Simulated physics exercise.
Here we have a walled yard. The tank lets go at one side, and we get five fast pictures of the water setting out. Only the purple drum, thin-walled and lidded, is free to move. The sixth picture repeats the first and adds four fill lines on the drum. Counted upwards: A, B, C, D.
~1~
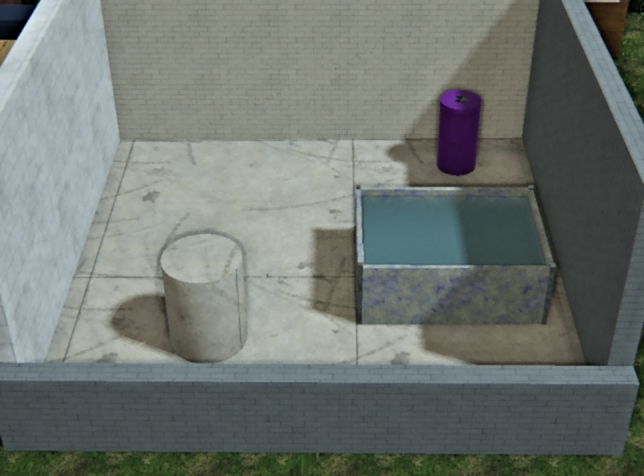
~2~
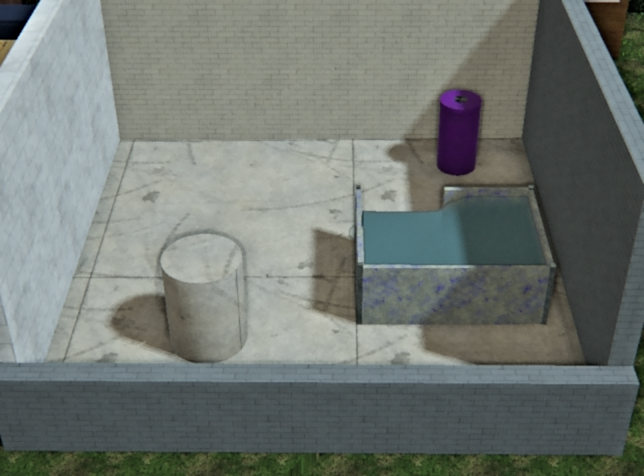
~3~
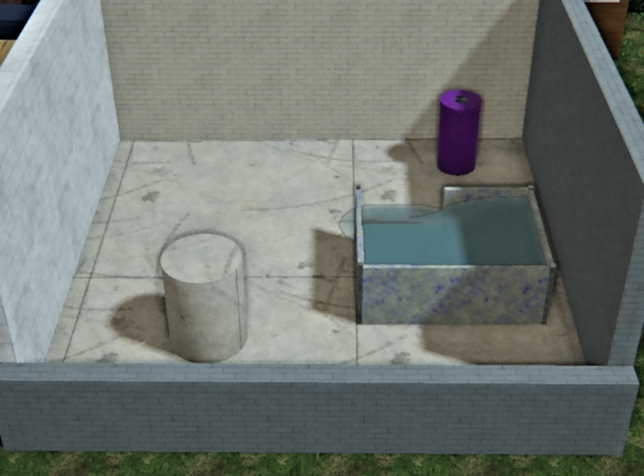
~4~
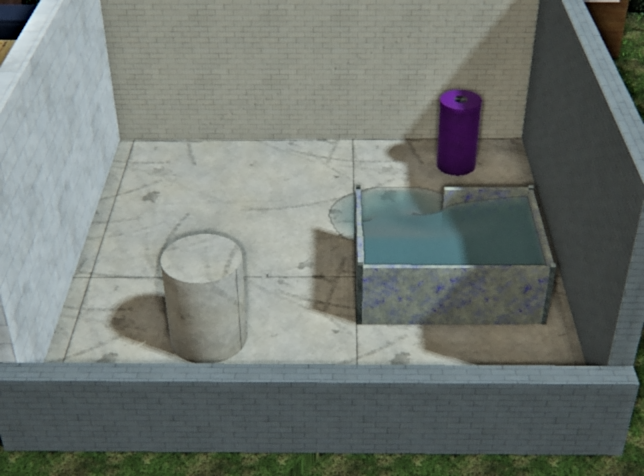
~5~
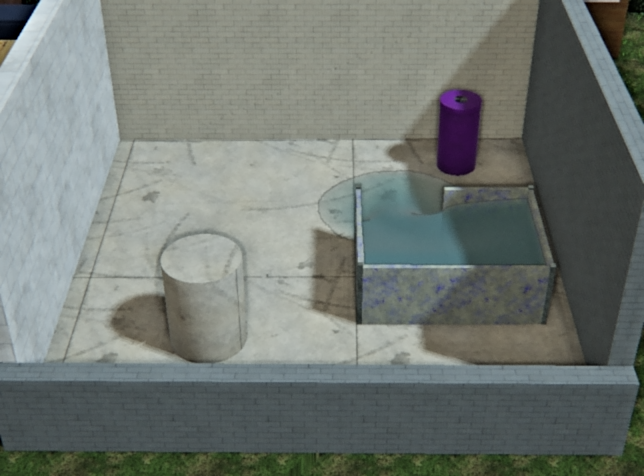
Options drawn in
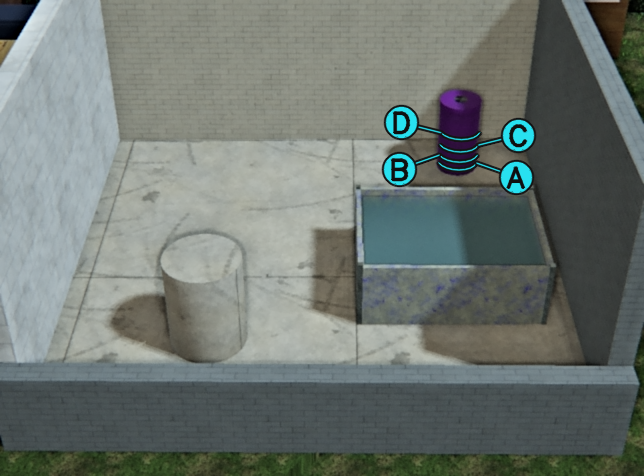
To begin with, a full tank of water sits in a walled yard, with a purple drum behind it and a pale cylinder to the left. Most of the tank's back side opens, and water pours out, spreading in a rounded sheet behind and leftward while the drum stays still.
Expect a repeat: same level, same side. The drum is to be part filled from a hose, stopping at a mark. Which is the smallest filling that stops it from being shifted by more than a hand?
B is the one.
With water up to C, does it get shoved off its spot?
No, that is safe.
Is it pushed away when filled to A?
Yes.
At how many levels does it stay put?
Three of them.
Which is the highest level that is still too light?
A.
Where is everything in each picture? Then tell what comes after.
Lid of the purple drum at (462, 99); tank full, its middle at (450, 231).
Water covers 2 % of the ground, mostly out of sight from here.
Water covers 3 % of the ground and is seen nearest the drum at (347, 220).
Water covers 6 % of the ground and is seen nearest the drum at (347, 201).
Lid of the purple drum at (462, 99); water covers 9 % of the ground and is seen nearest the drum at (397, 173).
On the marked copy, A at (458, 170); B at (459, 162); C at (460, 151); D at (461, 139); from the bottom up A, B, C, D.
With A, it is pushed about twice its own width away.
With B, it does not move.
With C, it does not move.
With D, it does not move.
